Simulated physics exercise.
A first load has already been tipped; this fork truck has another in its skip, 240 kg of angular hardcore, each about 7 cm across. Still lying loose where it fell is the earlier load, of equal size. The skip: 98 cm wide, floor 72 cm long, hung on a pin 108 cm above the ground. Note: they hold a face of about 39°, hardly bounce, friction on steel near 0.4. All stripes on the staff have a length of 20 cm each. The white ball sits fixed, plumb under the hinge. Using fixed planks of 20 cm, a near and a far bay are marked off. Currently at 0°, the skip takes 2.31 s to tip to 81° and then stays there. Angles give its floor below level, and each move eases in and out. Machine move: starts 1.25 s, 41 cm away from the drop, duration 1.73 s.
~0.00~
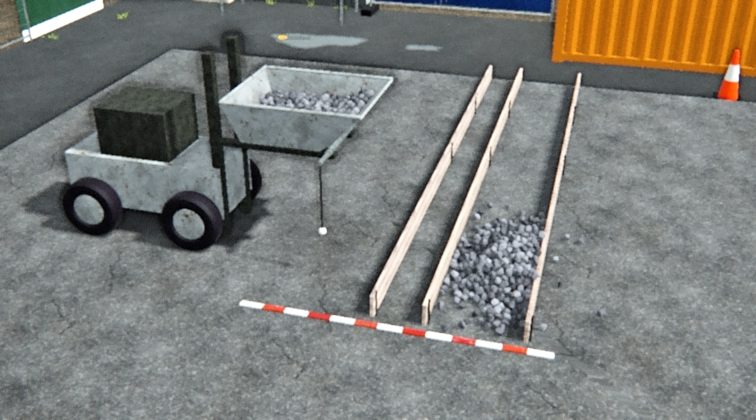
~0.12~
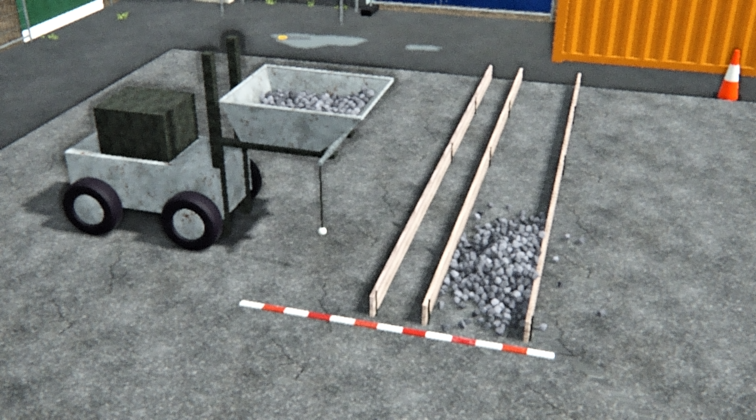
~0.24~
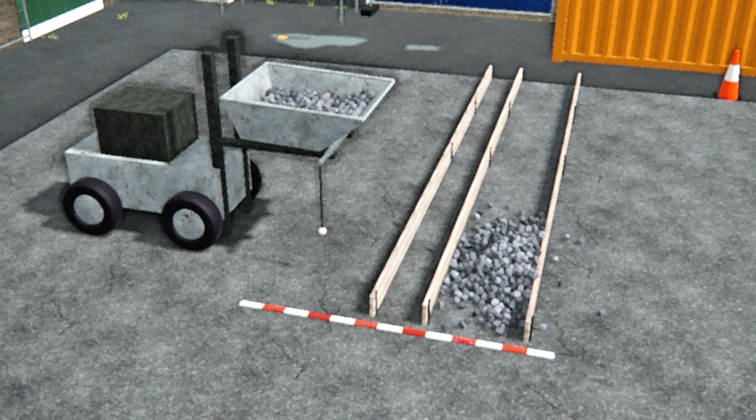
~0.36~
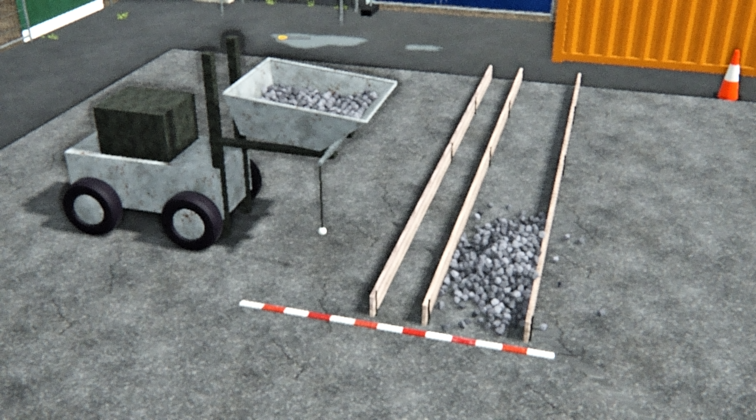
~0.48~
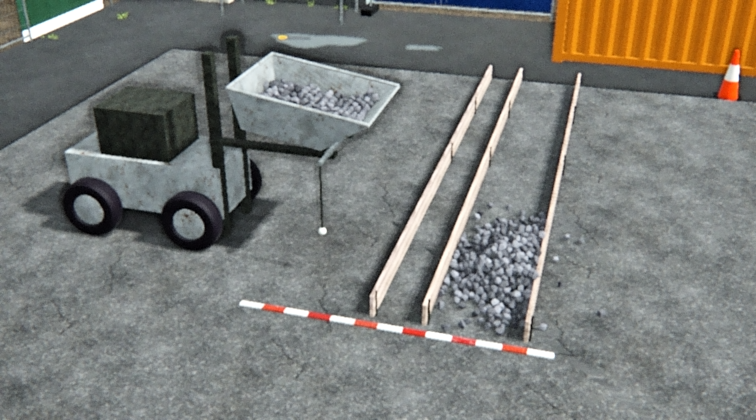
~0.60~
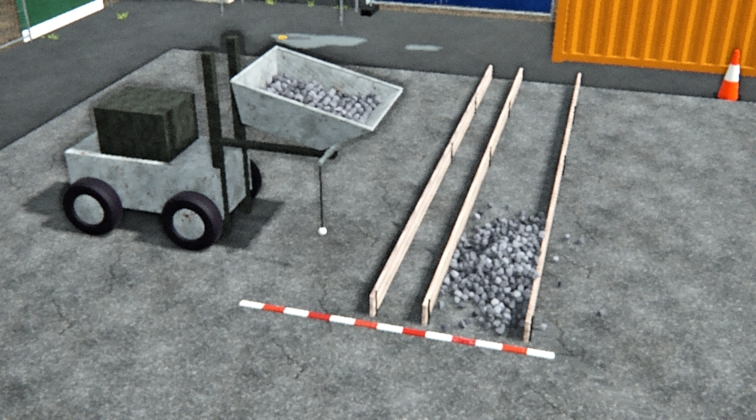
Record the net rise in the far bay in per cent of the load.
Net rise: About 1 %.
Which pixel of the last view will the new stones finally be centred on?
Around (415, 247) in the last picture.
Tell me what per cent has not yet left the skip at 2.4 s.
It holds some 5 percent.
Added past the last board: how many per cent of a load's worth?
I'd estimate some 0 per cent.
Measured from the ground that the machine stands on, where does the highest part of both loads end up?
Top of heap: Approx. 30 cm above ground level.
After 1.7 s the floor is at 68°; in per cent of one load, 97 in the skip, 3 short of the bays, 99 in the far bay, 1 past the last board; the foremost stones are at (560, 272).
After 2.4 s the floor is at 81°; in per cent of one load, 7 in the skip, 32 short of the bays, 60 in the near bay, 99 in the far bay, 1 past the last board; the foremost stones are at (560, 272).
After 3.4 s the floor is at 81°; in per cent of one load, 0 in the skip, 36 short of the bays, 63 in the near bay, 100 in the far bay, 1 past the last board; the foremost stones are at (560, 272).
After 5.8 s the floor is at 81°; in per cent of one load, 0 in the skip, 36 short of the bays, 63 in the near bay, 100 in the far bay, 1 past the last board; the foremost stones are at (560, 272). Net gain in the far bay, 1.
